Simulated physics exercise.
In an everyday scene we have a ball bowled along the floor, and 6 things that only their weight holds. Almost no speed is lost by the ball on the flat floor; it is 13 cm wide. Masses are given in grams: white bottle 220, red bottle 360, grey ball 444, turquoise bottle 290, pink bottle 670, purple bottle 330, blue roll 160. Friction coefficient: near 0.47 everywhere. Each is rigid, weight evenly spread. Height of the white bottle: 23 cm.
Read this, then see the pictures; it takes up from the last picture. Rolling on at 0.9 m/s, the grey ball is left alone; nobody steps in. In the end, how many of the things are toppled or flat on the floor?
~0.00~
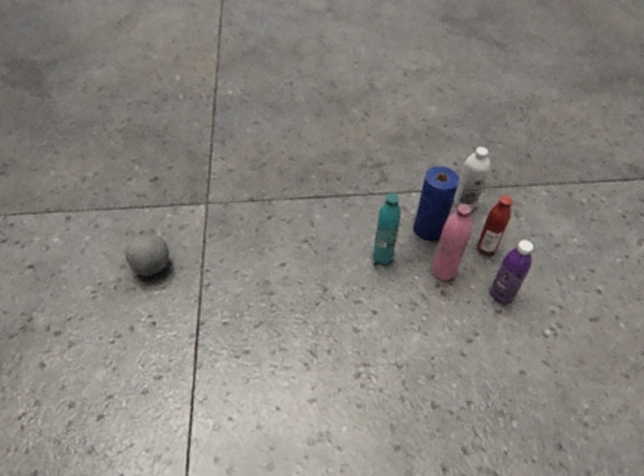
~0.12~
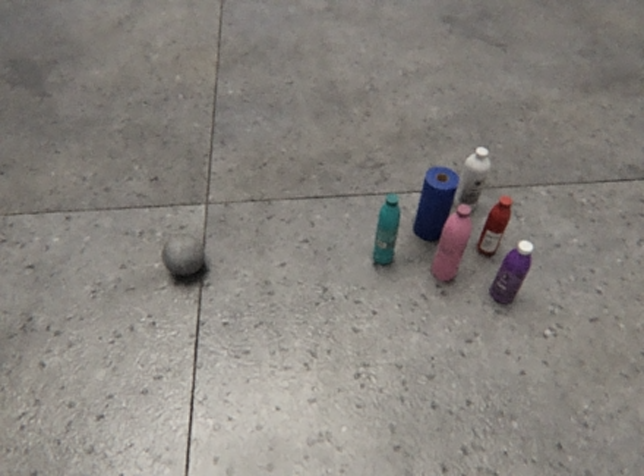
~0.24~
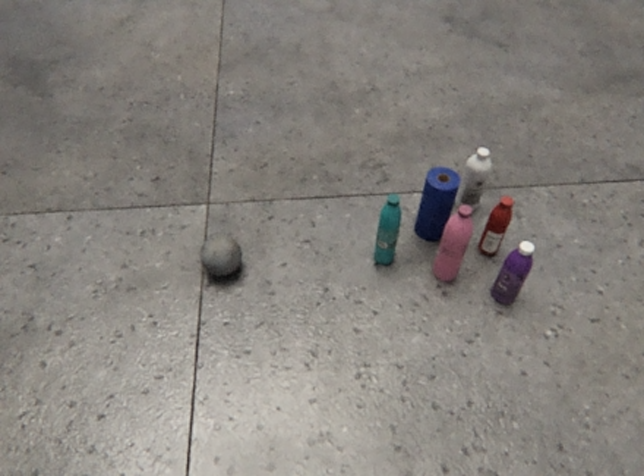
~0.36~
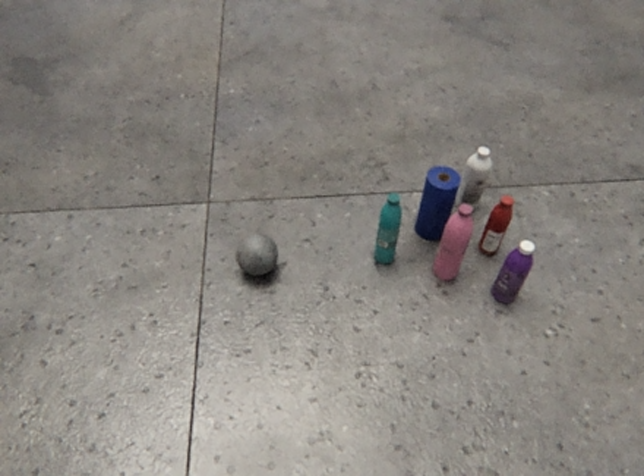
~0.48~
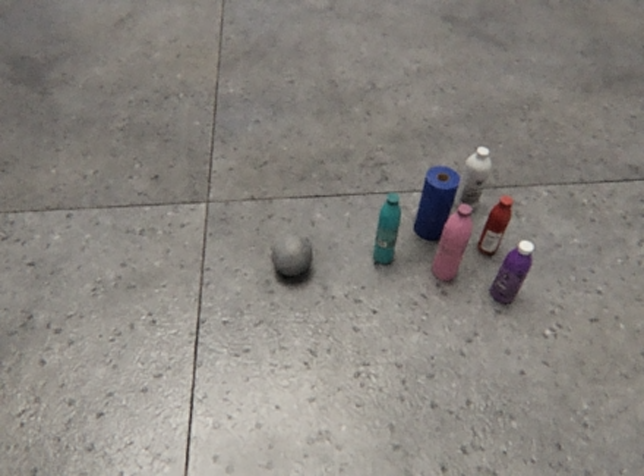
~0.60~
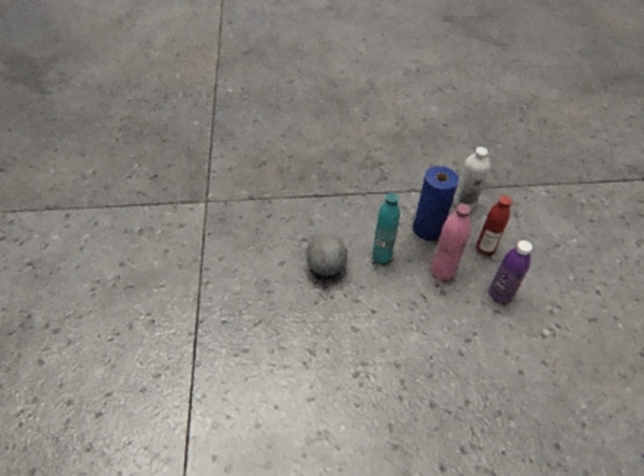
The count is one.
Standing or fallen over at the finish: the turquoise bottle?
Well, the turquoise bottle tumbles down.
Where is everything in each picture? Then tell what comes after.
In the first frame, ball has run 0 cm; grey ball (148, 254); white bottle (473, 178); red bottle (496, 225).
In the second frame, ball has run 11 cm; grey ball (184, 255); purple bottle (513, 271).
In the third frame, ball has run 22 cm; grey ball (221, 255); turquoise bottle (388, 230).
In the fourth frame, ball has run 33 cm; grey ball (257, 255); purple bottle (515, 271).
In the fifth frame, ball has run 43 cm; grey ball (292, 255); turquoise bottle (388, 229).
In the sixth frame, ball has run 54 cm; grey ball (327, 255); white bottle (473, 178); red bottle (495, 225).
Around 1.10 s, ball has run 83 cm; grey ball near (424, 277); turquoise bottle at 26° to upright.
Around 1.90 s, ball has run 114 cm; grey ball near (537, 346); red bottle at 3° to upright near (501, 225); turquoise bottle on its side.
Around 3.10 s, ball has run 161 cm; turquoise bottle on its side.
Finally (4.0 s), on their side or leaning hard on the floor, turquoise bottle; the other 5 still in place (within 8 cm). Final places as that camera would see them, white bottle near (473, 178), red bottle near (499, 225).
